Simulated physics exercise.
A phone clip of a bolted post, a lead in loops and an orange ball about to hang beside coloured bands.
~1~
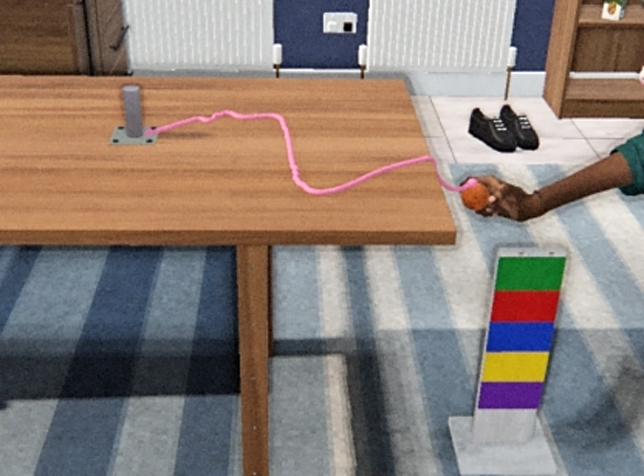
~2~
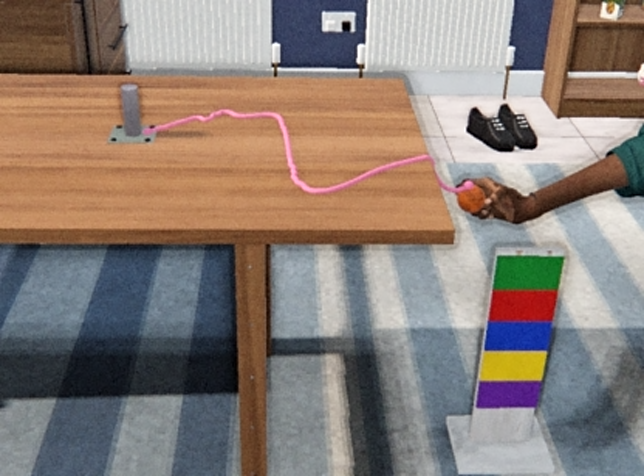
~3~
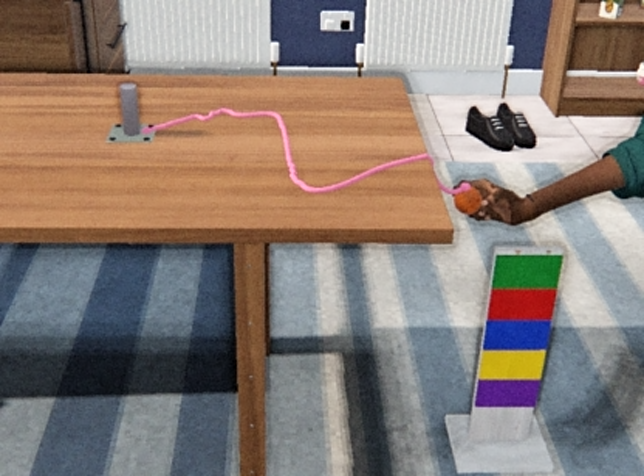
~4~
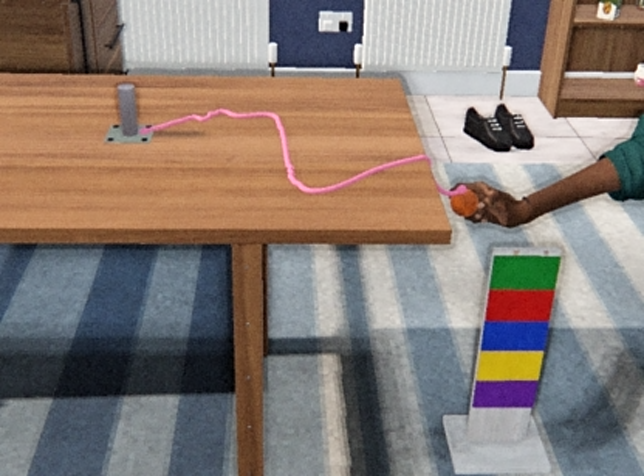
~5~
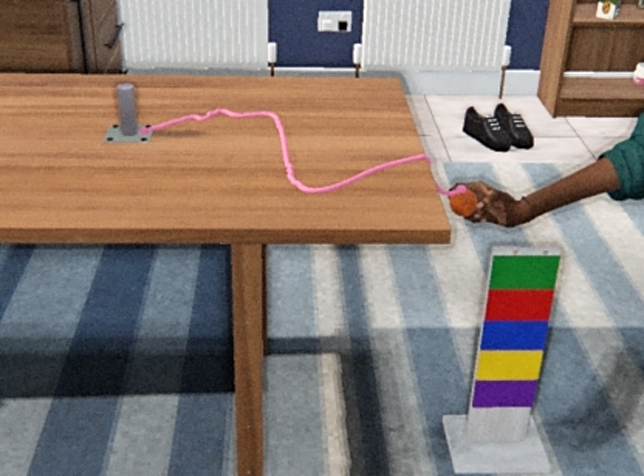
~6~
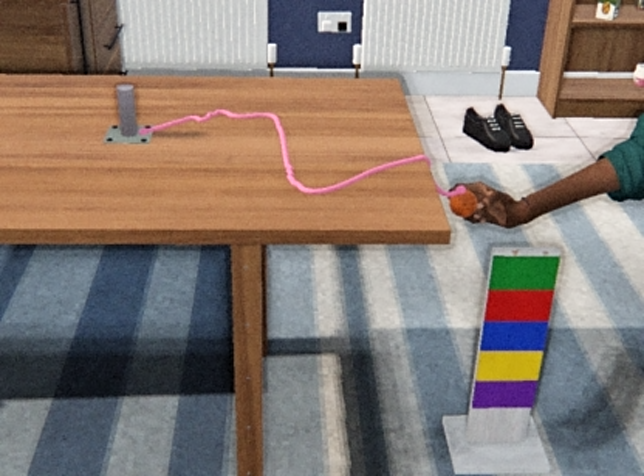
A hand holding an orange ball on a pink cord at the table's edge, barely moving, beside a colour-banded stand.
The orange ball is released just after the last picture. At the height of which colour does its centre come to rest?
The lead holds its middle at purple.
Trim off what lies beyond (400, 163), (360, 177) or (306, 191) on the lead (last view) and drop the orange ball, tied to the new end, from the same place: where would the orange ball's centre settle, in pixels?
The places are (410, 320), (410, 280) and (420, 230).
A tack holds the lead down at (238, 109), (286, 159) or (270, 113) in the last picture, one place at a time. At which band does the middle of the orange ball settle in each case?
Try by try: Yellow; red; yellow.
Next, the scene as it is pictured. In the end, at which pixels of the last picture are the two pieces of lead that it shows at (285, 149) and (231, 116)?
The first at (399, 142), the second at (266, 138).
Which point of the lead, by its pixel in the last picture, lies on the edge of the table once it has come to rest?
That spot is around (286, 160).
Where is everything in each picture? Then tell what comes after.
The first frame shows orange ball (475, 197); green (531, 275); red (525, 308); blue (520, 338); yellow (515, 368); purple (511, 396).
The second frame shows orange ball (471, 199); lead through (190, 120) (259, 116) (288, 147) (310, 190) (394, 166).
The third frame shows orange ball (468, 200).
The fourth frame shows orange ball (464, 203); lead through (187, 119) (255, 115) (285, 146) (306, 190) (391, 165).
The fifth frame shows orange ball (464, 203).
The sixth frame shows orange ball (463, 203); lead through (186, 120) (255, 116) (284, 147) (306, 190) (390, 166).
Soon after, ball near (398, 382); level with purple.
After that, ball near (402, 375); level with purple.
In the end, ball near (398, 378); level with purple. At purple.
